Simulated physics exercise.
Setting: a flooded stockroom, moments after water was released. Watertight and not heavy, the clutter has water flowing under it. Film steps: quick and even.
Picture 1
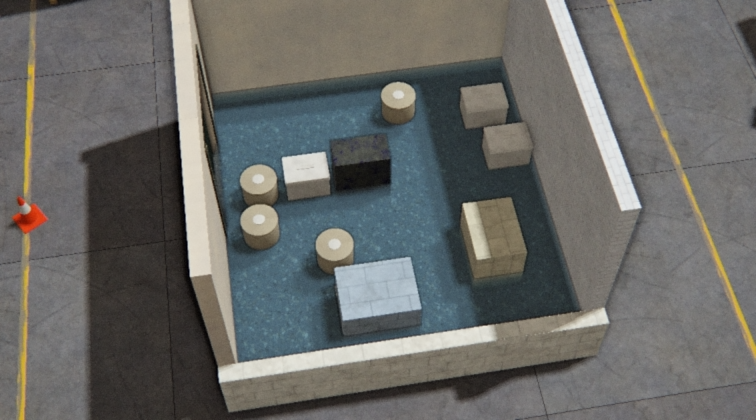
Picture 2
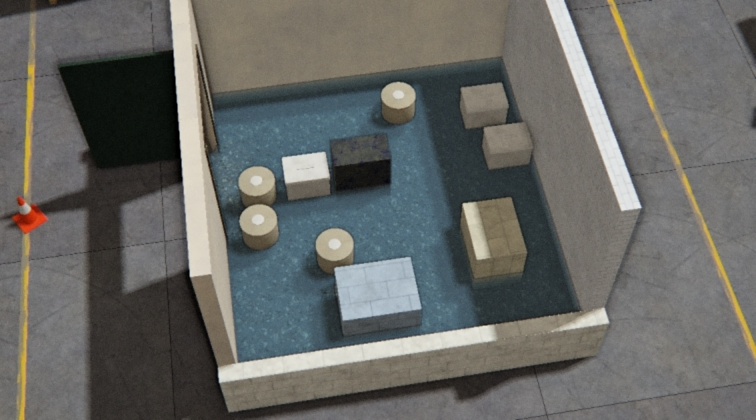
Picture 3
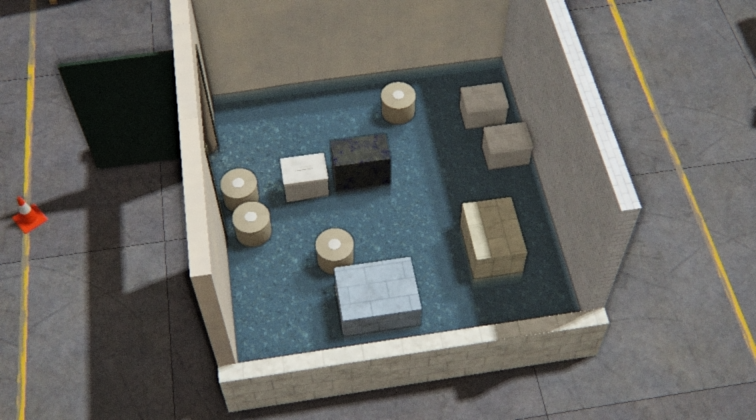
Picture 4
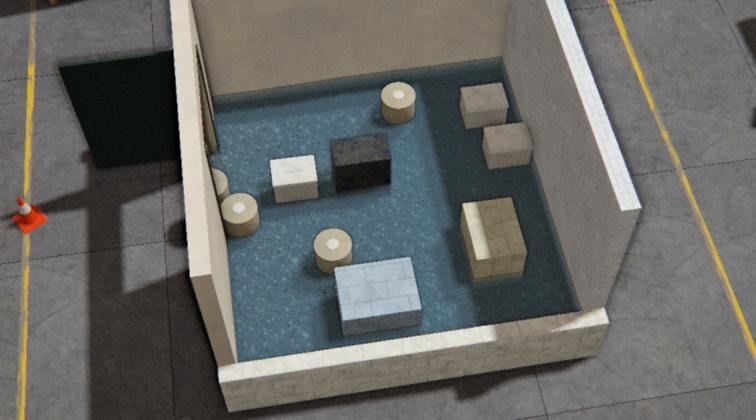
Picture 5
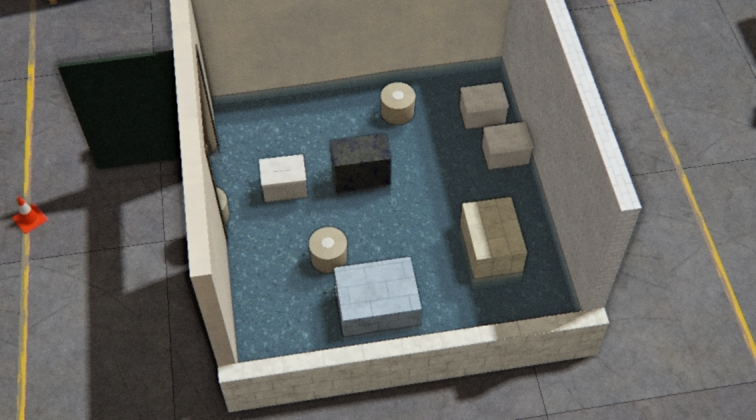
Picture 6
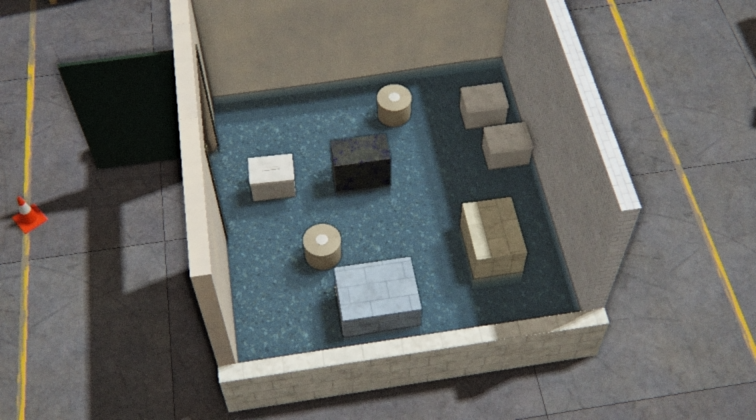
Flooded stockroom seen from above, a dark panel appearing at left, then drums and a white box drifting left across the water.
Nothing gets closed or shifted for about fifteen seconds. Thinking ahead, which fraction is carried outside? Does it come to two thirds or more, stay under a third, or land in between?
The fraction is going to land in the top band.
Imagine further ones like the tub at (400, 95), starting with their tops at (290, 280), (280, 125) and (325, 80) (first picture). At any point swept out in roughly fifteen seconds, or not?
Escapes; escapes; escapes.
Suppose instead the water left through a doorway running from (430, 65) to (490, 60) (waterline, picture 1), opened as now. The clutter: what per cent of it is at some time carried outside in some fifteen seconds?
Something like 40 percent.
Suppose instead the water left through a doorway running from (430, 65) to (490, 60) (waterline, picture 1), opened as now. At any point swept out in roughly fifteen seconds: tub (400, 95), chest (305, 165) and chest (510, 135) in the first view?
Okay, so: Makes it outside for the first, never exits for the second, makes it outside for the third.
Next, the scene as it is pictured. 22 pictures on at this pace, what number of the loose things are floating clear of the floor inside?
Tally at that point: 2.
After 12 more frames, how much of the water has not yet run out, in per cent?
My figure is 68 per cent.
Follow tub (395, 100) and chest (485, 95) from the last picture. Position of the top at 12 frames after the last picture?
The first top is near (308, 114) and the second near (456, 98).
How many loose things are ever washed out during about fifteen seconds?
The total here is 5.
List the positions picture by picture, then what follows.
A chest at (306, 167), afloat; a tub at (335, 244), afloat; 0 of 7 have shifted, in the first frame.
A chest at (306, 167), afloat; a tub at (335, 244) floats; 0 of 7 have shifted, in the second frame.
A chest at (304, 169) floats; a tub at (335, 245) floats; 2 of 7 have shifted, in the third frame.
A chest at (293, 170), afloat, close to its start; a tub at (333, 244), afloat; 3 of 7 have shifted, in the fourth frame.
A chest at (282, 170), afloat, close to its start; a tub at (328, 243) floats, close to its start; 4 of 7 have shifted, in the fifth frame.
A chest at (271, 169) floats, a stride from its start; a tub at (322, 240), afloat, close to its start; 5 of 7 have shifted, in the sixth frame.
A moment on, 2 of 7 are out; 5 afloat.
Next, 4 of 7 are out; 3 afloat.
Later, 5 of 7 are out; 2 afloat.
In the end, 5 of 7 are out; 2 afloat.
